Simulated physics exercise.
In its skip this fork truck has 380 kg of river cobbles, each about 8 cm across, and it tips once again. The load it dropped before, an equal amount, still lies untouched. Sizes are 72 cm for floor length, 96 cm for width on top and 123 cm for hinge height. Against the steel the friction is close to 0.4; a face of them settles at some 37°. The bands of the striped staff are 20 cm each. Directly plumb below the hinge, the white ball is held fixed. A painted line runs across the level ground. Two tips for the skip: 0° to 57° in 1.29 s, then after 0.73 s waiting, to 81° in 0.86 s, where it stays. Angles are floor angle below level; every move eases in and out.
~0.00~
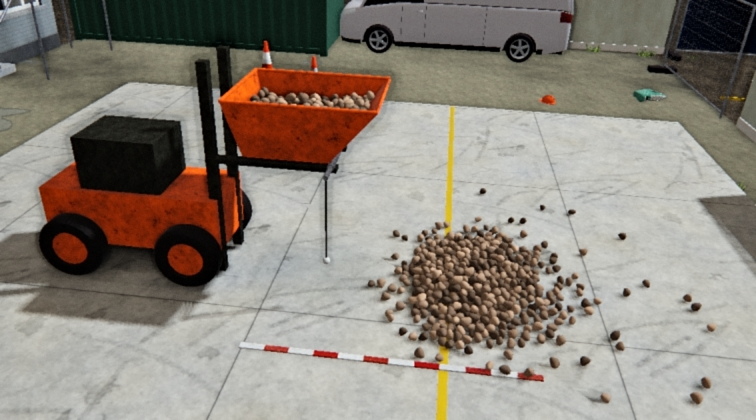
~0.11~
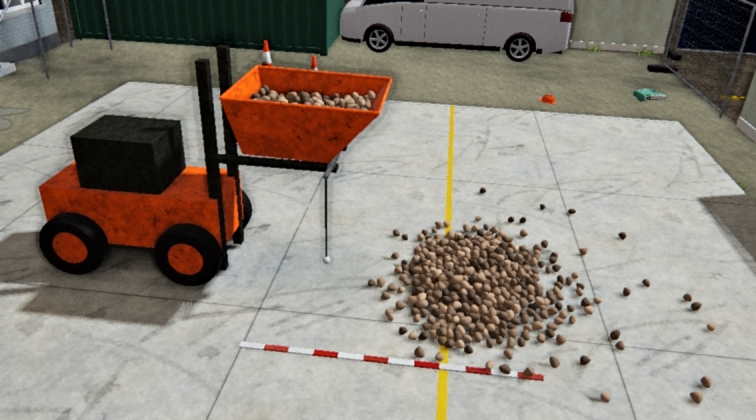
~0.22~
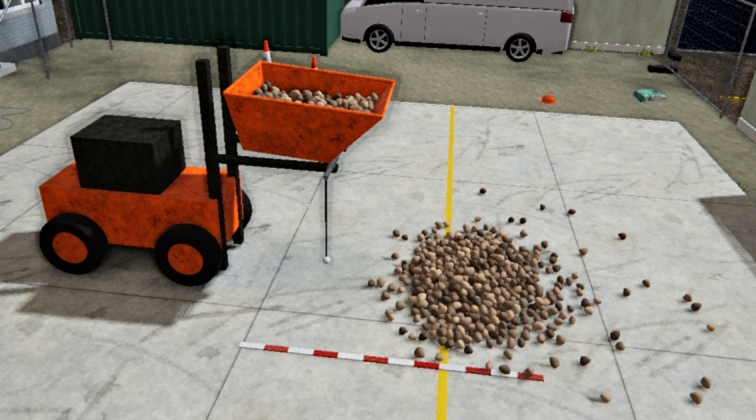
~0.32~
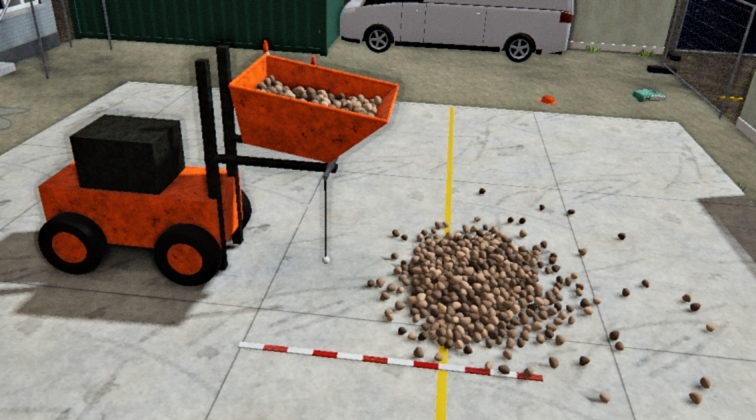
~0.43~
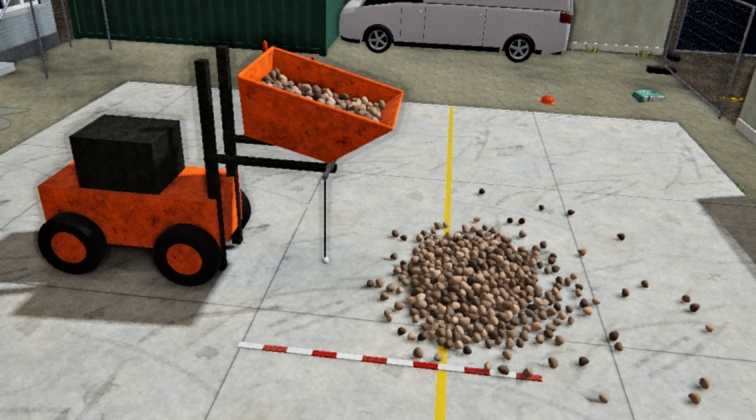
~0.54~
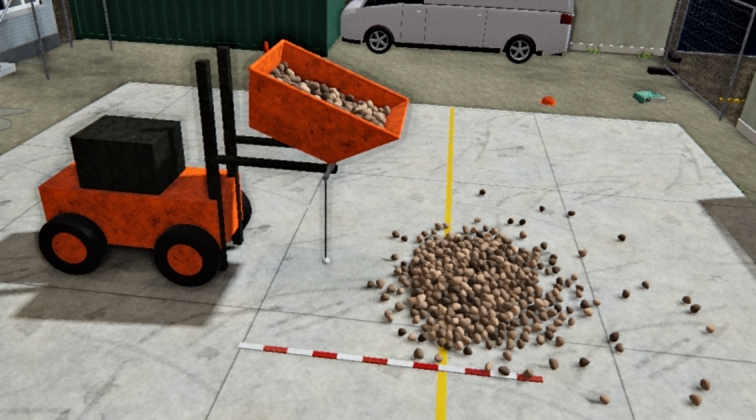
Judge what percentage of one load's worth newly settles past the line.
Around 45 %.
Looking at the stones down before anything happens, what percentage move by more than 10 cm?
10 %.
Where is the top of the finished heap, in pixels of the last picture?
The heap should peak at about (450, 251).
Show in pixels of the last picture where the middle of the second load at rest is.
Their middle rests near (444, 269).
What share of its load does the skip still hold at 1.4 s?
It still holds about 100 per cent.
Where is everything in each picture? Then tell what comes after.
The first picture shows lip at (377, 113), floor tilted 0°, highest stones at (340, 102). The earlier load is highest near (459, 261), 21 cm above ground level, 26 % short of the line, 74 % past the line.
In the second picture, the skip is at 1°, its lip at (379, 114); the top of the load is at (333, 100); the stones move at 0.2 m/s on average.
In the third picture, the skip is at 4°, its lip at (383, 117); the top of the load is at (283, 94); the stones move at 0.3 m/s on average.
The fourth picture shows lip at (387, 122), floor tilted 9°, highest stones at (278, 88); the stones move at 0.4 m/s on average.
In the fifth picture, the skip is at 15°, its lip at (393, 129); the top of the load is at (277, 81); the stones move at 0.5 m/s on average.
The sixth picture shows lip at (399, 138), floor tilted 22°, highest stones at (281, 75); the stones move at 0.5 m/s on average.
After 1.0 s the floor is at 48°; in per cent of one load, 100 in the skip, 26 short of the line, 74 past the line; the foremost stones are at (670, 311).
After 1.4 s the floor is at 57°; in per cent of one load, 98 in the skip, 28 short of the line, 74 past the line; the foremost stones are at (670, 311).
After 3.3 s the floor is at 81°; in per cent of one load, 9 in the skip, 83 short of the line, 108 past the line; the foremost stones are at (670, 311).
After 5.8 s the floor is at 81°; in per cent of one load, 0 in the skip, 81 short of the line, 119 past the line; the foremost stones are at (670, 311). Net gain past the line, 45.
